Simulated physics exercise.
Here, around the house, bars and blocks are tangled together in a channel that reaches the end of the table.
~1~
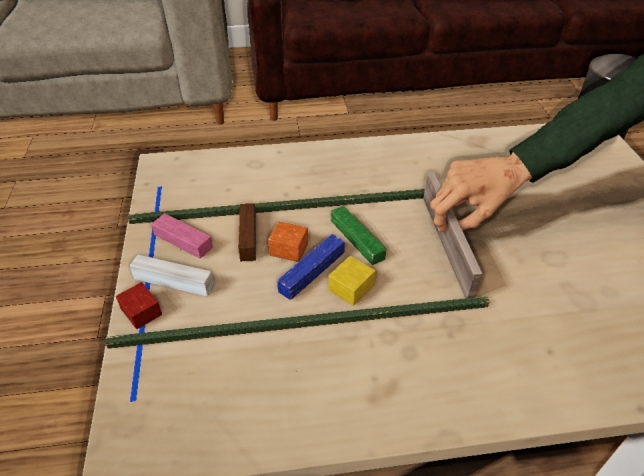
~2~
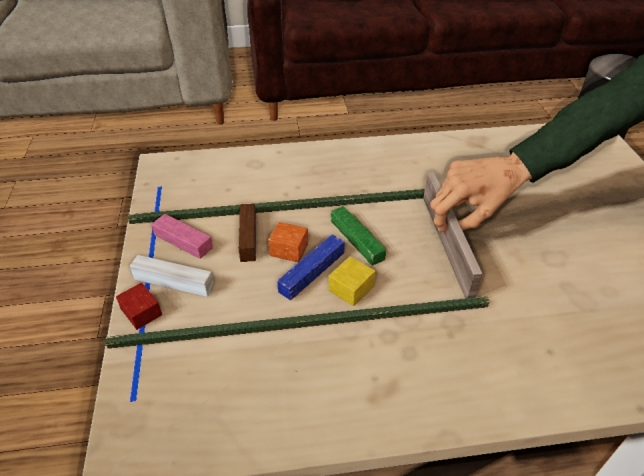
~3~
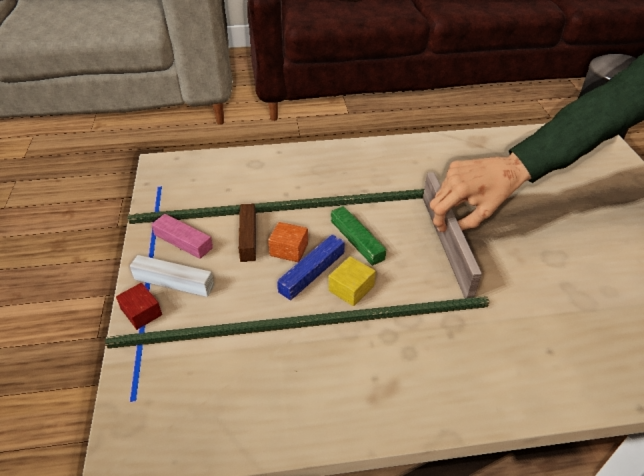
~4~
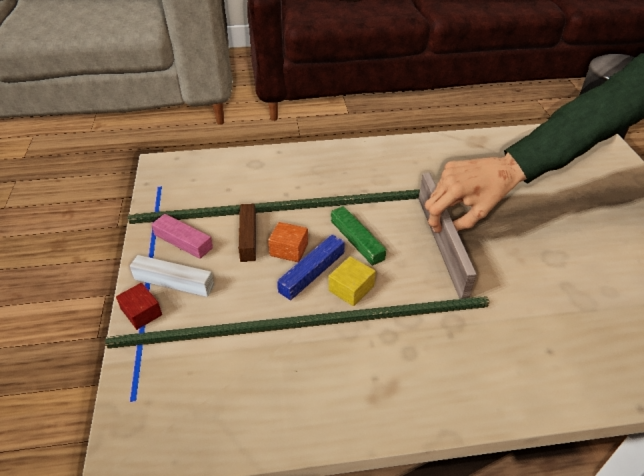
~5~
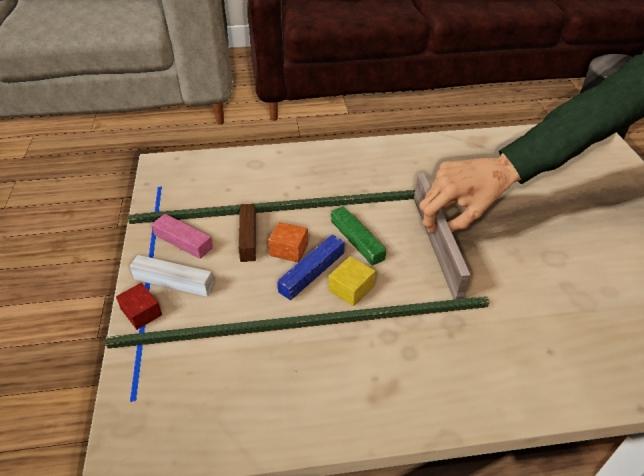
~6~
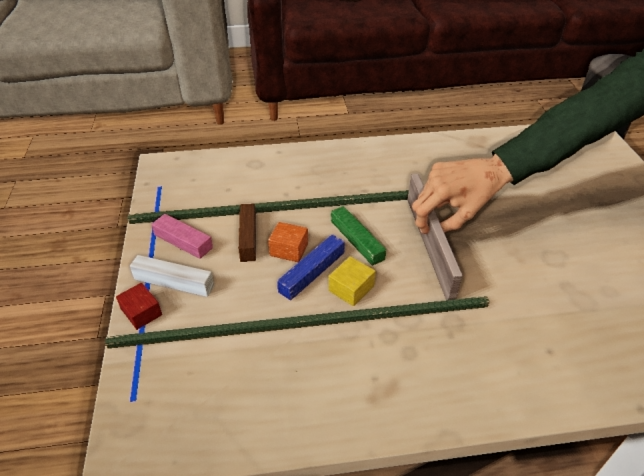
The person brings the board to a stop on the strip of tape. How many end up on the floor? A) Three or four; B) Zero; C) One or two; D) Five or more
D.
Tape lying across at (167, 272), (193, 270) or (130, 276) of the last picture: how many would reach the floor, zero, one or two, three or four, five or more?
Three to four; either three or four; more than four.
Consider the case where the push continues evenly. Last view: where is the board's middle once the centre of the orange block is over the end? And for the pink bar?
First it's close to (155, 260), next close to (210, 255).
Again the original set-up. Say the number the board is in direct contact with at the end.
The answer is 2.
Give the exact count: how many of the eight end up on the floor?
Precisely 6.
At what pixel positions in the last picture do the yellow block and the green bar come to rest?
Near (123, 317) and (141, 256).
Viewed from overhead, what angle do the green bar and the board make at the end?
Around 0 degrees.
A little later, none off yet; red block at rest near (139, 306); white stick at rest near (172, 276); pink bar at rest near (182, 236).
When it is over, the number that fall off is five or more; down, blue bar, orange block, brown bar, pink bar, white stick and red block.
